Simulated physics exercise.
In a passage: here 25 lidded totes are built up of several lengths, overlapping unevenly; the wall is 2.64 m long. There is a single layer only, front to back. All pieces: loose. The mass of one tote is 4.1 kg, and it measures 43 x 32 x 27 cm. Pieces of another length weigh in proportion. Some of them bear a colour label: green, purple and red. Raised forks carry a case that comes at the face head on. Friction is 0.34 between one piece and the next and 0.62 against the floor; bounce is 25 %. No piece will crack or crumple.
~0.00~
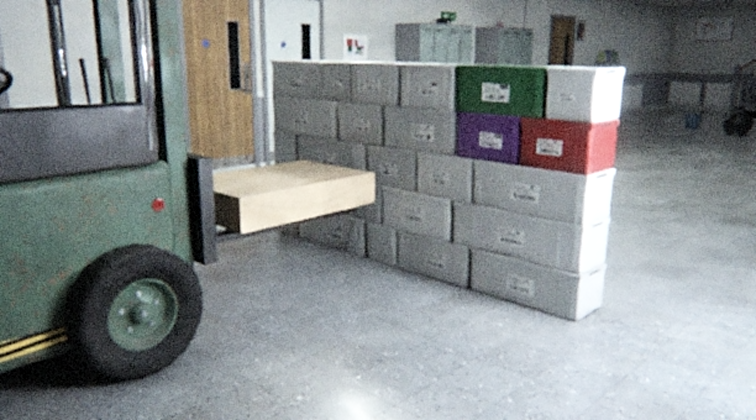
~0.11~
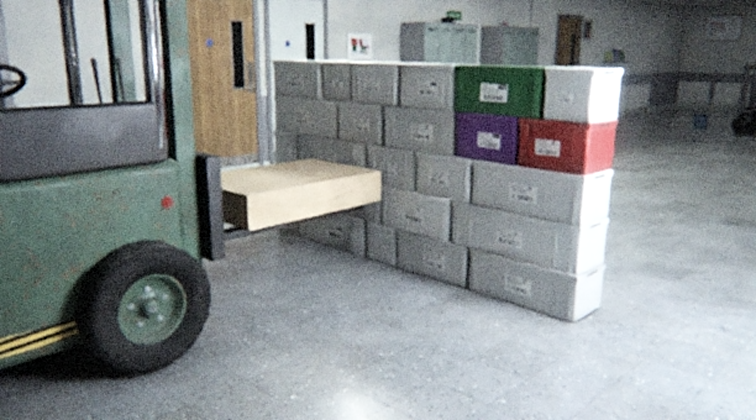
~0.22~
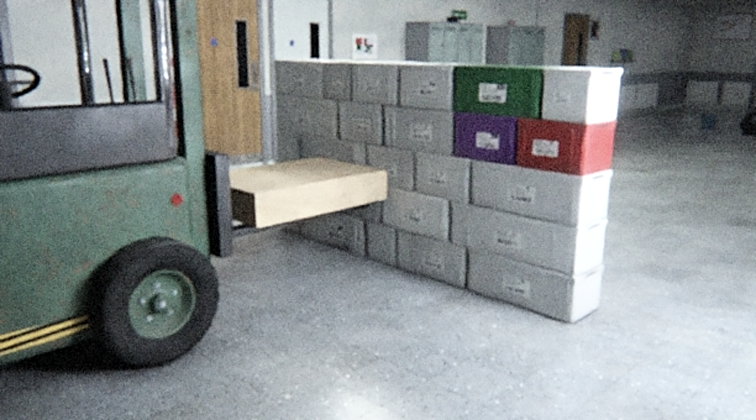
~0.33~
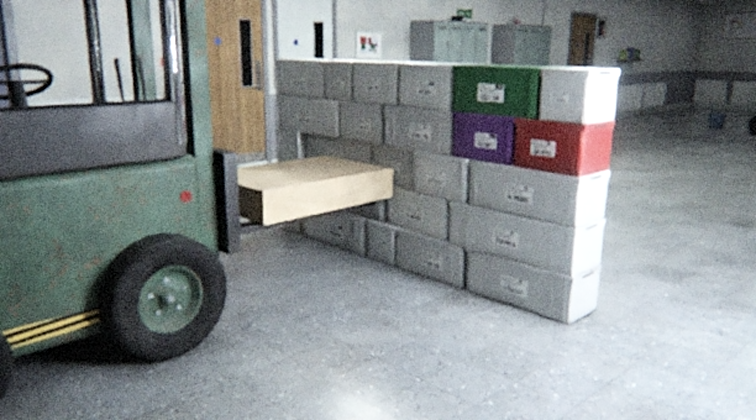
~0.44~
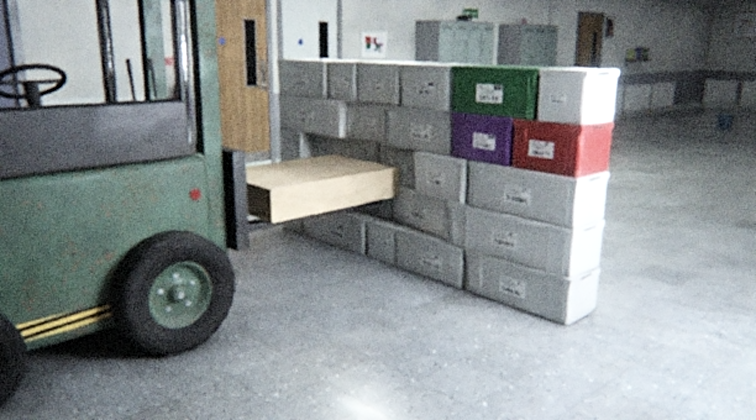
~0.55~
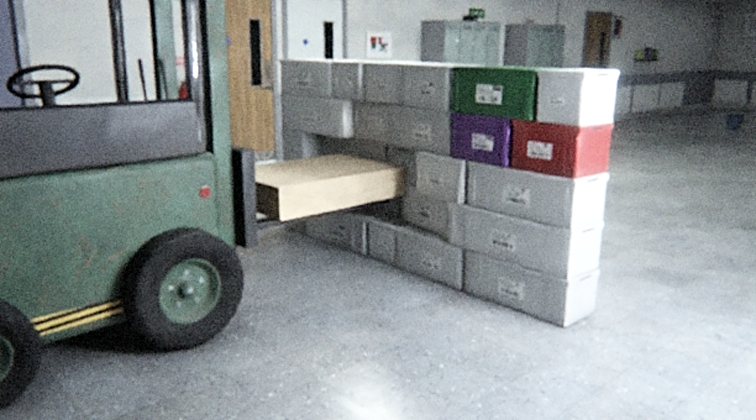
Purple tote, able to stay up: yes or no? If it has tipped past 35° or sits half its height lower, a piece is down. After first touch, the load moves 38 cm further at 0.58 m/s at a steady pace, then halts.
No.
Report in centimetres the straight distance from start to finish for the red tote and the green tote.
Result: Red at 0 cm, green at 200 cm.
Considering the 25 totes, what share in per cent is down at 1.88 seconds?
At that moment 55 per cent.
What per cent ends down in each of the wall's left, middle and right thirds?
Per cent - left 40, middle 90, right 30.
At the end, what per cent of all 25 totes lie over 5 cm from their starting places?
60 %.
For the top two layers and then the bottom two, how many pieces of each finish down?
Top: 8; bottom: 3.
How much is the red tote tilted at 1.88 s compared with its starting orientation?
Tilt from start: Approx. 0 degrees.
By 1.18 s, 2 of the 25 totes down; purple tote tilted 14°; green tote tilted 14°.
By 1.88 s, 14 of the 25 totes down; purple tote tilted 41°, 32 cm lower; green tote tilted 41°, 42 cm lower.
When it is over (3.6 s), 14 of the 25 totes down; purple tote upside down; green tote upside down; red tote unmoved. In pixels of the last frame, middles, purple tote near (708, 285).
